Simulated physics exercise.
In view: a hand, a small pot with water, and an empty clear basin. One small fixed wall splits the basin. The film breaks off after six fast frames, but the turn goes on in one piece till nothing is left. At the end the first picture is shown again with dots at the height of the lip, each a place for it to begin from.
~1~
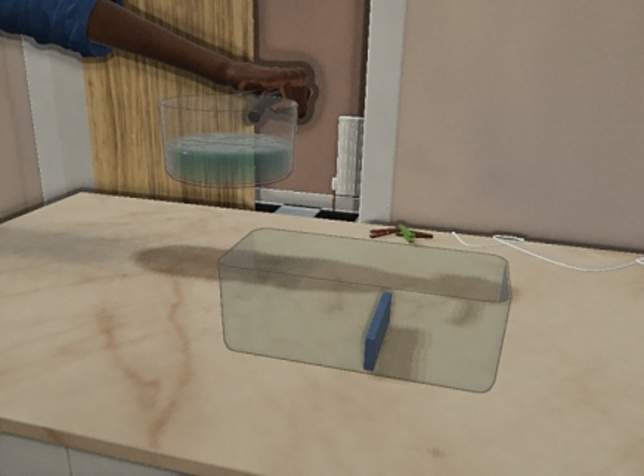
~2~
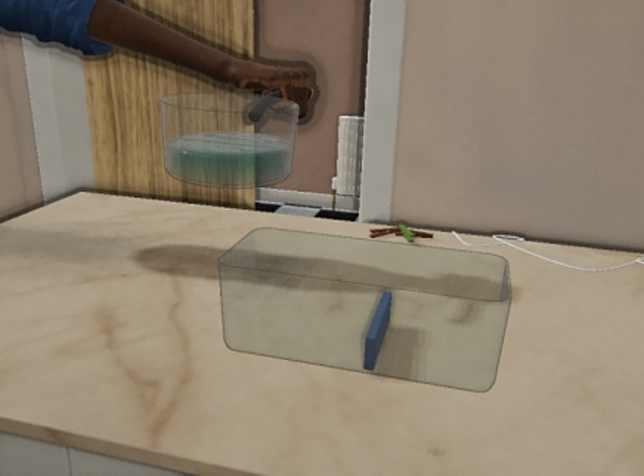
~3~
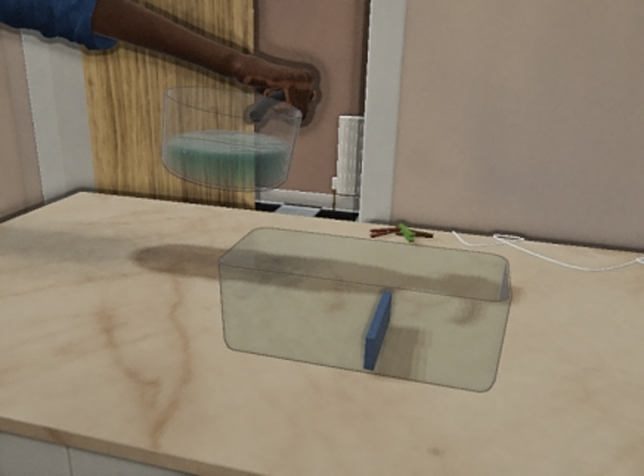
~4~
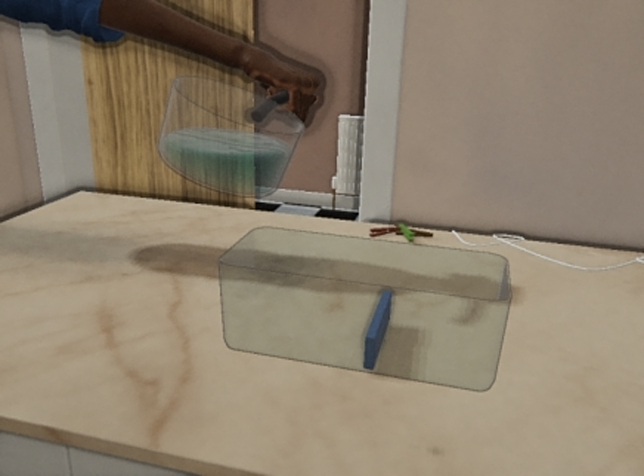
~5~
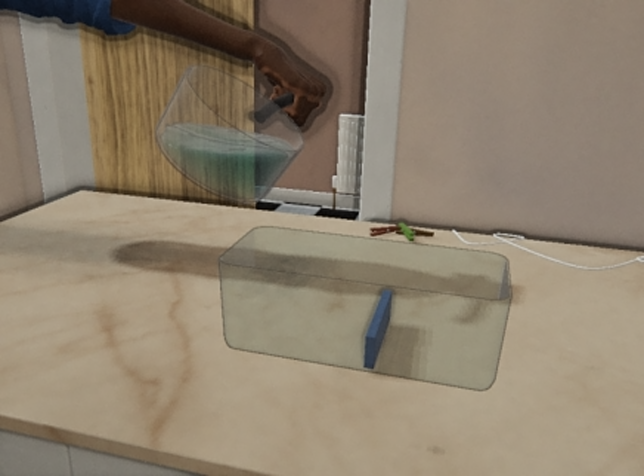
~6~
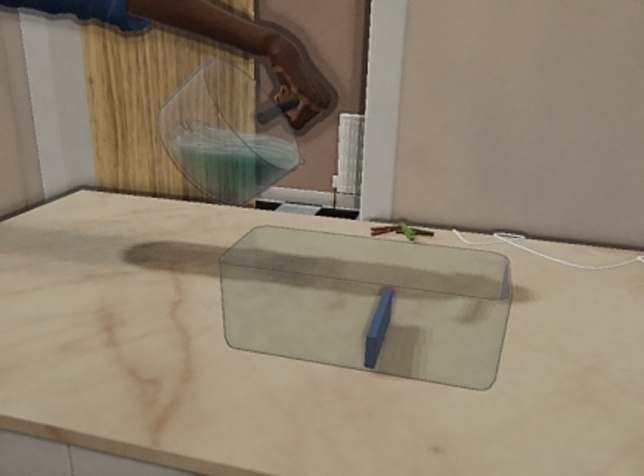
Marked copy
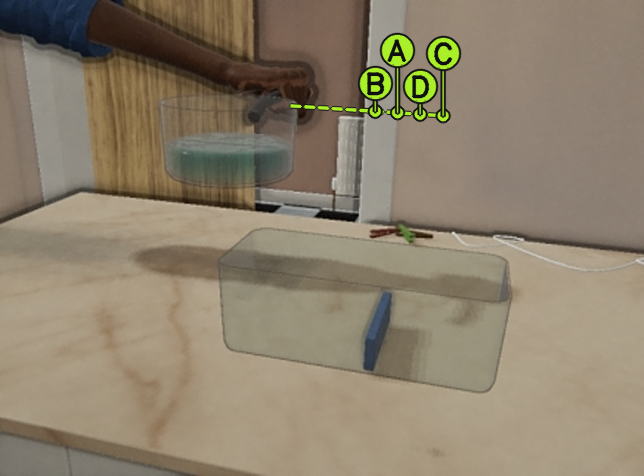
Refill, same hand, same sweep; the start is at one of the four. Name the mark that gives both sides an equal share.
The best place is B.
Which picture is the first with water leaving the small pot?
Picture 6.
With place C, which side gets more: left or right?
More ends on the right.
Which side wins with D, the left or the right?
The right one.
On the marked copy, A at (397, 112); B at (375, 111); C at (443, 115); D at (420, 114).
With A, about 17 % ends left of the wall and 82 % right of it.
With B, about 48 % ends left of the wall and 50 % right of it.
With C, about 10 % ends left of the wall and 87 % right of it; 3 % is lost outside.
With D, about 8 % ends left of the wall and 89 % right of it; 3 % is lost outside.
